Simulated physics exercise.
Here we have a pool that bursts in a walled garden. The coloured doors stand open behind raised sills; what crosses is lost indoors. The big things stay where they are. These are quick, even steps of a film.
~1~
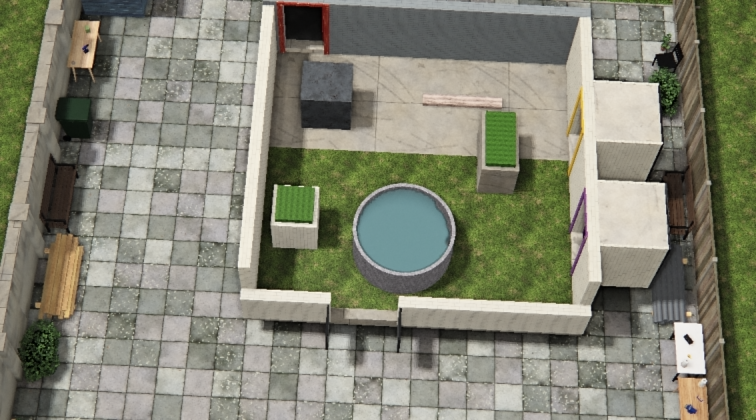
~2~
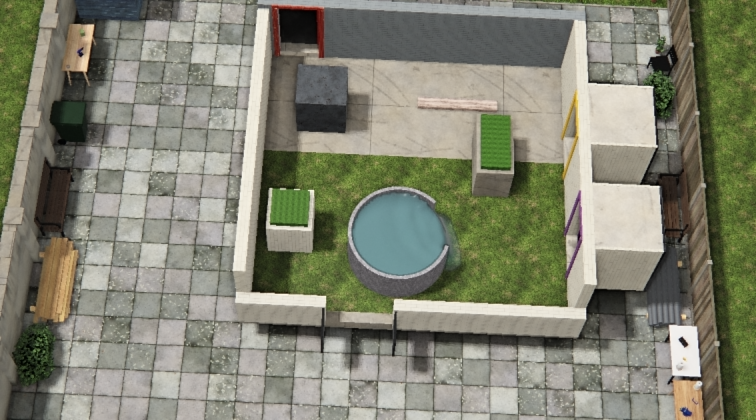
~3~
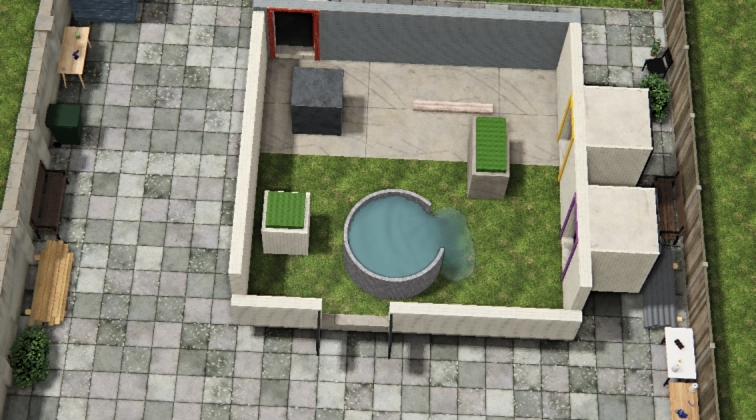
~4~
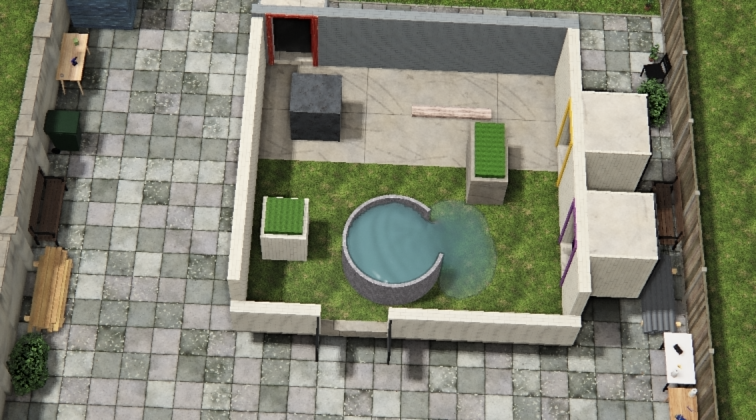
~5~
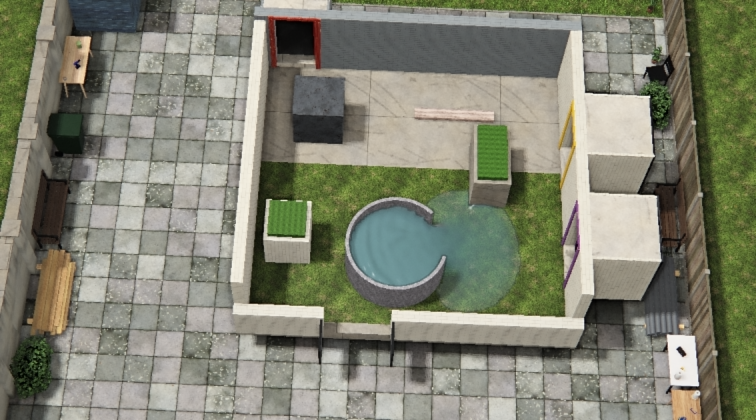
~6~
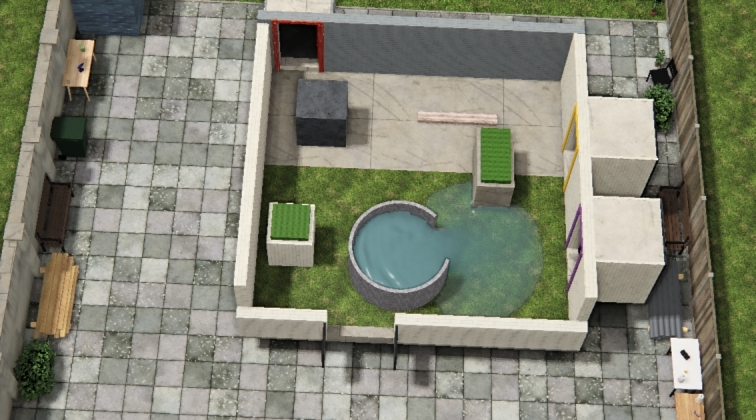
The footage shows a round pool standing still in a walled garden with coloured doorways, then its right side opens and water pours out, spreading rightward across the grass in a widening sheet while the pool's level drops.
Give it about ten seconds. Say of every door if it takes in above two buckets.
The purple door lets in a lot; the yellow door admits no more than that; the red door admits no more than that.
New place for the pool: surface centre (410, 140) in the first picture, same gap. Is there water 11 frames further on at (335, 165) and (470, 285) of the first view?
One after the other: No water, awash.
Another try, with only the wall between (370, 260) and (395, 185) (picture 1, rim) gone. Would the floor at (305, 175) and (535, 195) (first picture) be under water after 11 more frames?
One after the other: Wet, no water.
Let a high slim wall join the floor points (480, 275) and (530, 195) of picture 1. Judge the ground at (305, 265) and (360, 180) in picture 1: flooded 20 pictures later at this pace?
In turn: Not flooded, covered.
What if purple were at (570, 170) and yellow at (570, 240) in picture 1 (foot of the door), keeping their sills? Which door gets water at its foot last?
Last comes the door marked red.
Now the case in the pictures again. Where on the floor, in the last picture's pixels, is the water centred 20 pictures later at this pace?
Close to (475, 244).
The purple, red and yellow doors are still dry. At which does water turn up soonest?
First comes the one in purple.
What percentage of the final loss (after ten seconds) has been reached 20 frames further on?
Close to 50 %.
A moment on, water covers 30 % of the floor; the purple door under two buckets in, the yellow door not reached, the red door not reached.
Next, water covers 35 % of the floor; the purple door far over two buckets in, the yellow door wet at the sill, nothing in, the red door not reached.
Then, water covers 50 % of the floor; the purple door far over two buckets in, the yellow door wet at the sill, nothing in, the red door not reached.
Later, water covers 75 % of the floor; the purple door far over two buckets in, the yellow door wet at the sill, nothing in, the red door not reached.
In the end, water covers 95 % of the floor; the purple door far over two buckets in, the yellow door wet at the sill, nothing in, the red door wet at the sill, nothing in.
